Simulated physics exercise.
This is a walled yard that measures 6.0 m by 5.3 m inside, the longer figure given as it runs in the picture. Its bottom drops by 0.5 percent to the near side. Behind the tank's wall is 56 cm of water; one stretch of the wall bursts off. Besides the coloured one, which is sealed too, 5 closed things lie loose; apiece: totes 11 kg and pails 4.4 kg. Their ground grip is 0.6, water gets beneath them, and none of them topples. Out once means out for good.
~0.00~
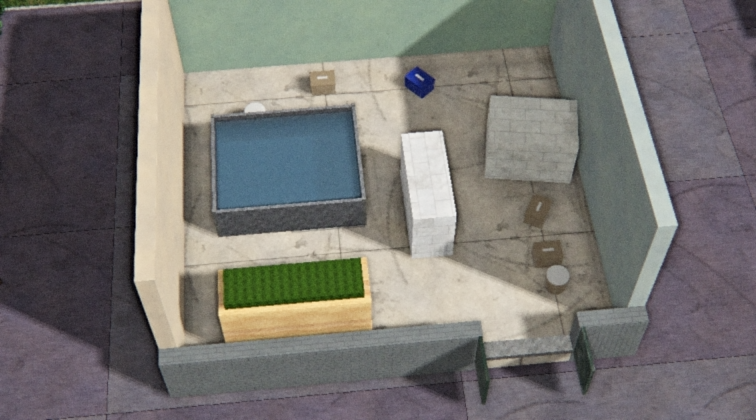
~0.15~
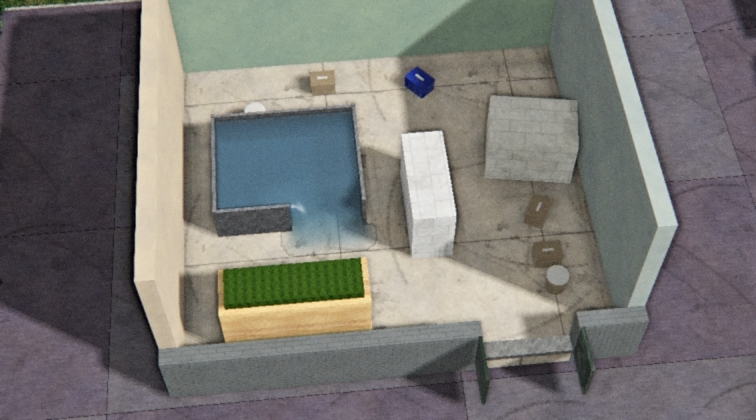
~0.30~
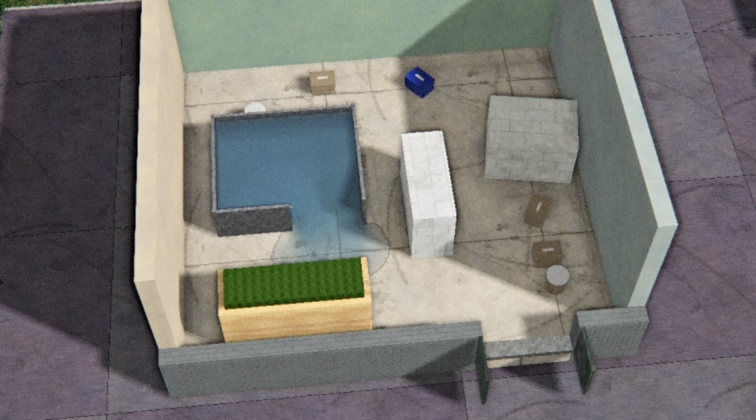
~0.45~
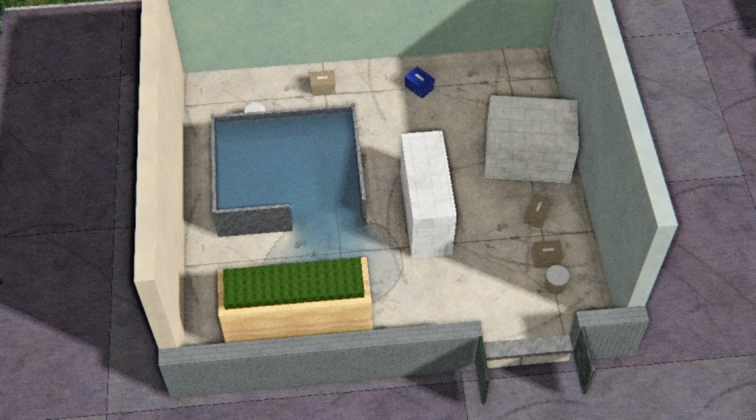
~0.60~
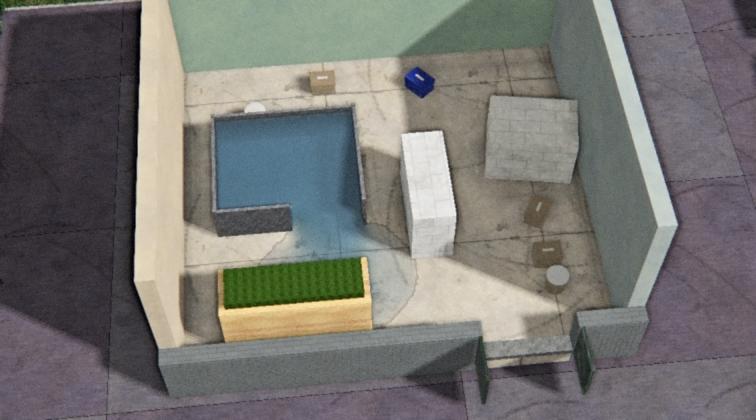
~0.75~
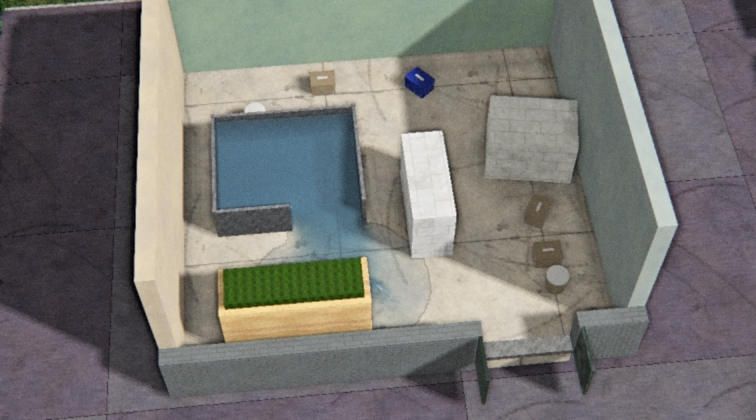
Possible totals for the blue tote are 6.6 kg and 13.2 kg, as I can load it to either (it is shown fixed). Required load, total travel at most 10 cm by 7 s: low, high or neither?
Low.
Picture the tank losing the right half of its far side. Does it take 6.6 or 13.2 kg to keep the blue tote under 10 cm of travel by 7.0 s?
Then neither weight holds it.
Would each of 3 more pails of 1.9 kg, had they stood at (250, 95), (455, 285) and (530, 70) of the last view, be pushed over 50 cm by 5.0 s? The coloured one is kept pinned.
First one stayed within, second went beyond, third stayed within.
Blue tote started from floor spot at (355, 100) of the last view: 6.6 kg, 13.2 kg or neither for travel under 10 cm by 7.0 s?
Going by the scene, the lighter weight suffices.
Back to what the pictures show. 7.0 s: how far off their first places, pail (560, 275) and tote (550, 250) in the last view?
Taking them in order, that's 250 centimetres and 10 centimetres.
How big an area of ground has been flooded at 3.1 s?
Wet area: Approx. 16 m2.
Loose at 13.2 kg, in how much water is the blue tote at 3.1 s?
Around 0 cm.
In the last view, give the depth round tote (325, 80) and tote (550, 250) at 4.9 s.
Depth approx. 2 cm / 8 cm.
After 1.4 s the blue tote would be 0 cm from its start with 6.6 kg and 0 cm from its start with 13.2 kg; 0 cm of water round it then.
After 3.1 s the blue tote would be 0 cm from its start with 6.6 kg and 0 cm from its start with 13.2 kg; 0 cm of water round it then.
After 4.9 s the blue tote would be 0 cm from its start with 6.6 kg and 0 cm from its start with 13.2 kg; 0 cm of water round it then.
After 7.0 s the blue tote would be 0 cm from its start with 6.6 kg and 0 cm from its start with 13.2 kg; 2 cm of water round it then.
